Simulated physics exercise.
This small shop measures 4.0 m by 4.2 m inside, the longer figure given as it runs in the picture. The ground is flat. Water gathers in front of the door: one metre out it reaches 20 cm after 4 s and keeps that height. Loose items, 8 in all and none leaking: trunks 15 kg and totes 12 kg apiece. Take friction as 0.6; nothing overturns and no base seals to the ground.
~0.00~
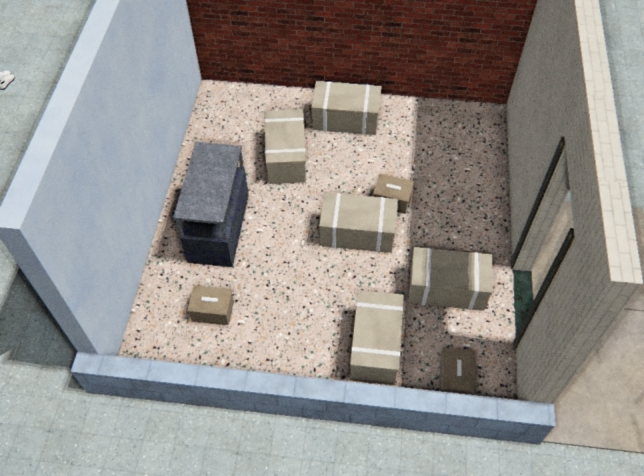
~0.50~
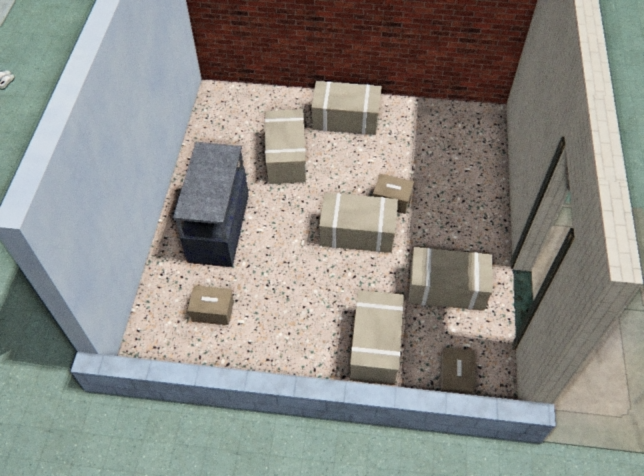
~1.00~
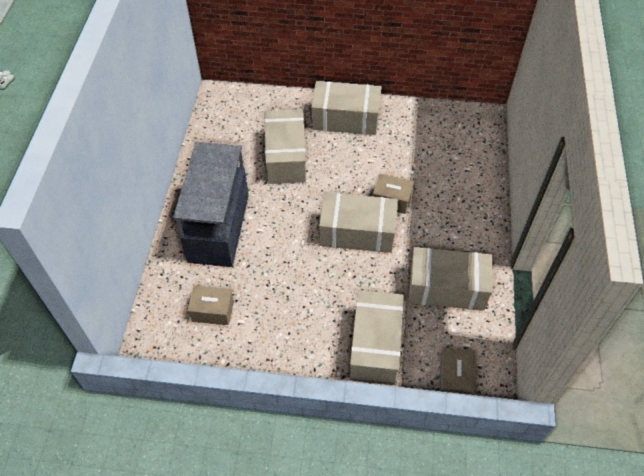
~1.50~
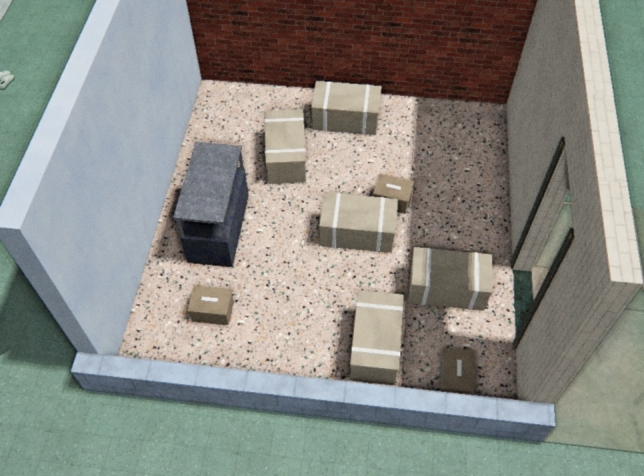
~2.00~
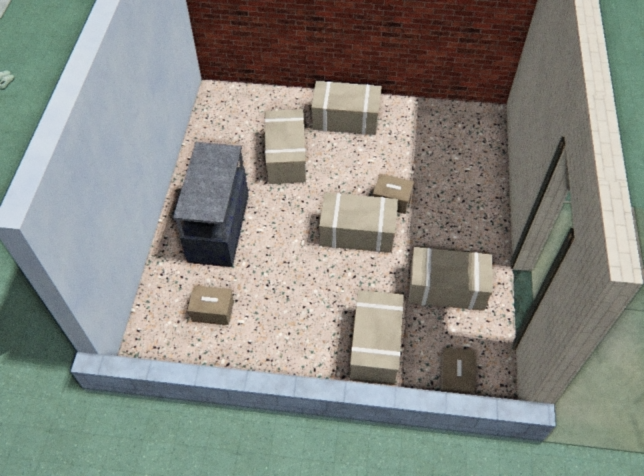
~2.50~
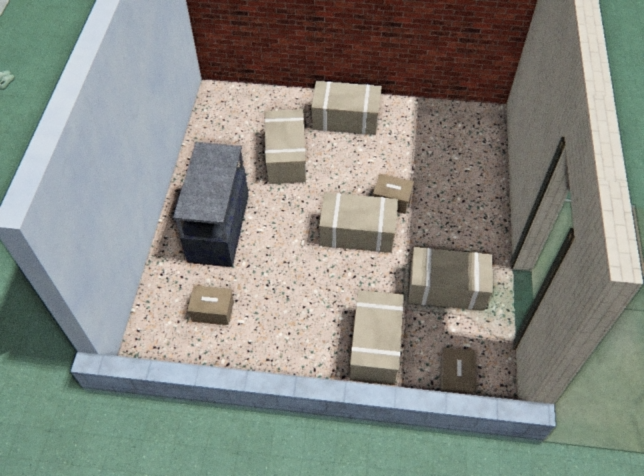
In the video, boxes and a dark cabinet sit still on the speckled floor of a roofless room as the pale ground outside turns green, and a faint greenish patch of water then appears inside the doorway at right.
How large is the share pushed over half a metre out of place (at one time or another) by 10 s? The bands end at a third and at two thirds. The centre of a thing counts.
It is one to two thirds.
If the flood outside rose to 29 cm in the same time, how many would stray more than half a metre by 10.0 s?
Then 5.
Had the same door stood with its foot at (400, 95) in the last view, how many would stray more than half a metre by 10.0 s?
In that case 4 of them.
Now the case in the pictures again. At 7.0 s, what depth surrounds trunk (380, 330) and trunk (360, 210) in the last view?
About 6 and 4 cm.
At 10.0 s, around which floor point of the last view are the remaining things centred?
Around (303, 239).
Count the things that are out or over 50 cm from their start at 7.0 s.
By then 2.
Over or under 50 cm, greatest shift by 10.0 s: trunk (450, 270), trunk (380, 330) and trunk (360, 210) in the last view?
In turn: More, over, over.
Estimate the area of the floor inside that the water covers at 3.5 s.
About 2.0 m2.
After 3.5 s 0 of 8 are over 50 cm from their spots; 0 afloat.
After 4.5 s 1 of 8 are over 50 cm from their spots; 0 afloat.
After 7.0 s 2 of 8 are over 50 cm from their spots; 1 afloat.
After 10.0 s 3 of 8 are over 50 cm from their spots, and 3 have been at some point; 3 afloat.
